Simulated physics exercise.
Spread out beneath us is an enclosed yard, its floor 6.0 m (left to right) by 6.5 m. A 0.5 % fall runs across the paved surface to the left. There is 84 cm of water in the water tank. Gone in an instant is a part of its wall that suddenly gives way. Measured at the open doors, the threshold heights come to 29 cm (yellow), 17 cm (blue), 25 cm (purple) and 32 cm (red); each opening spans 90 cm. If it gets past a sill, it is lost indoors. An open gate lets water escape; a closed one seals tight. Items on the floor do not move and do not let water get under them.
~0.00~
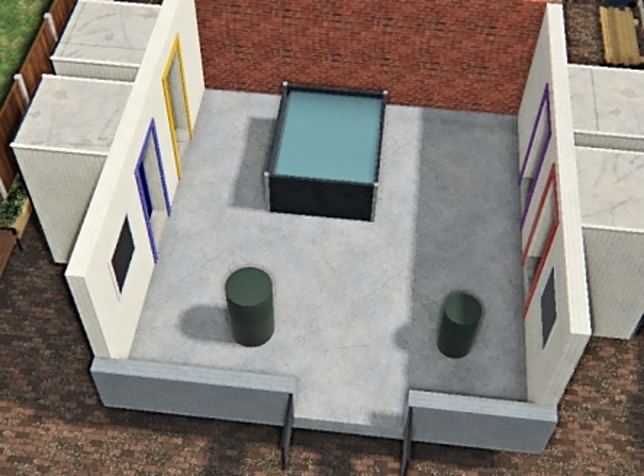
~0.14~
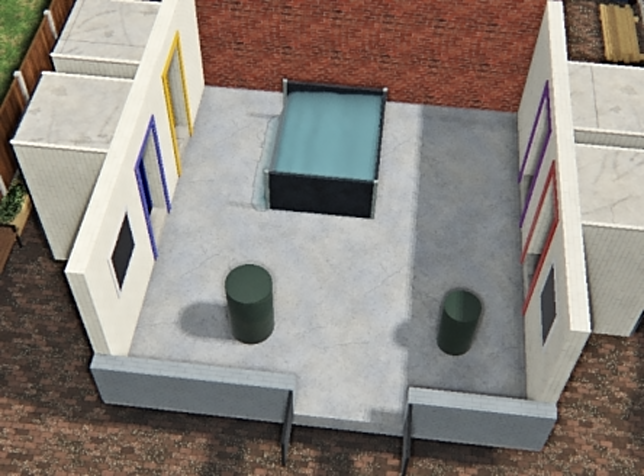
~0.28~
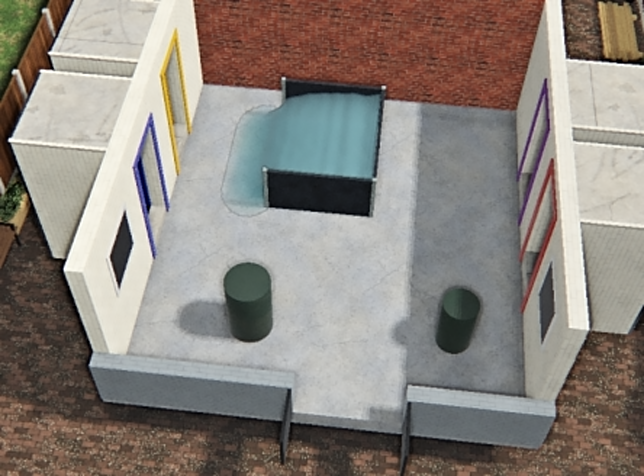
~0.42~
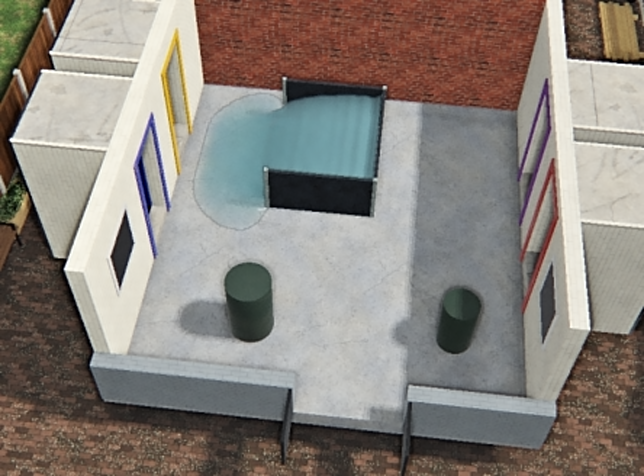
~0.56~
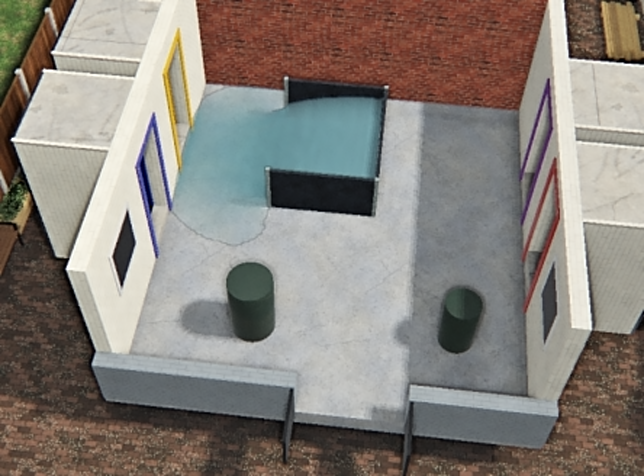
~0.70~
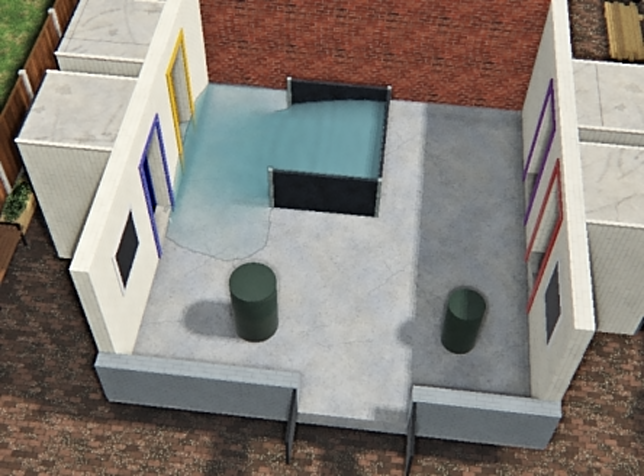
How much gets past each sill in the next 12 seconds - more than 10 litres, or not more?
The yellow door breaks the limit; the blue door breaks the limit; the purple door remains within the limit; the red door remains within the limit.
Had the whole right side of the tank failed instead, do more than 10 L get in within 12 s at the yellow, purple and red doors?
Door yellow stays within, door purple goes beyond, door red stays within.
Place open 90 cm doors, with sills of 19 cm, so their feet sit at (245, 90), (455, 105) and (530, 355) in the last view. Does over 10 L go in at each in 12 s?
Door 1: Higher; door 2: Lower; door 3: Lower.
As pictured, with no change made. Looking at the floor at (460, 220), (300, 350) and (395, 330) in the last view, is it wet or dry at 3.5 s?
First spot not yet wet, second submerged, third not yet wet.
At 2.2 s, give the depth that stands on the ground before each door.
Yellow 41 cm, blue 21 cm, purple 0 cm, red 0 cm.
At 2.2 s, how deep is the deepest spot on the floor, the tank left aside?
Max around 46 cm.
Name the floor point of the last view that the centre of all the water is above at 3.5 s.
It lies at roughly (273, 191) in pixels.
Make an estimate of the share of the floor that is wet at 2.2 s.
Covered: Roughly 35 per cent.
After 1.4 s water covers 20 % of the floor and is deepest (60 cm) near (209, 84); yellow door 56 cm at the sill, 106 L in, blue door 26 cm at the sill, 6 L in, purple door not reached, red door not reached.
After 2.2 s water covers 35 % of the floor and is deepest (46 cm) near (208, 91); yellow door 41 cm at the sill, 202 L in, blue door 21 cm at the sill, 24 L in, purple door not reached, red door not reached.
After 3.5 s water covers 60 % of the floor and is deepest (39 cm) near (517, 111); yellow door 20 cm at the sill, 223 L in, blue door 13 cm at the sill, 31 L in, purple door not reached, red door not reached.
After 7.0 s water covers 95 % of the floor and is deepest (18 cm) near (476, 394); yellow door 8 cm at the sill, 223 L in, blue door 7 cm at the sill, 31 L in, purple door 5 cm at the sill, 0 L in, red door 8 cm at the sill, 0 L in.
After 12.0 s water covers 100 % of the floor and is deepest (12 cm) near (269, 394); yellow door 8 cm at the sill, 224 L in, blue door 9 cm at the sill, 31 L in, purple door 6 cm at the sill, 0 L in, red door 6 cm at the sill, 0 L in.
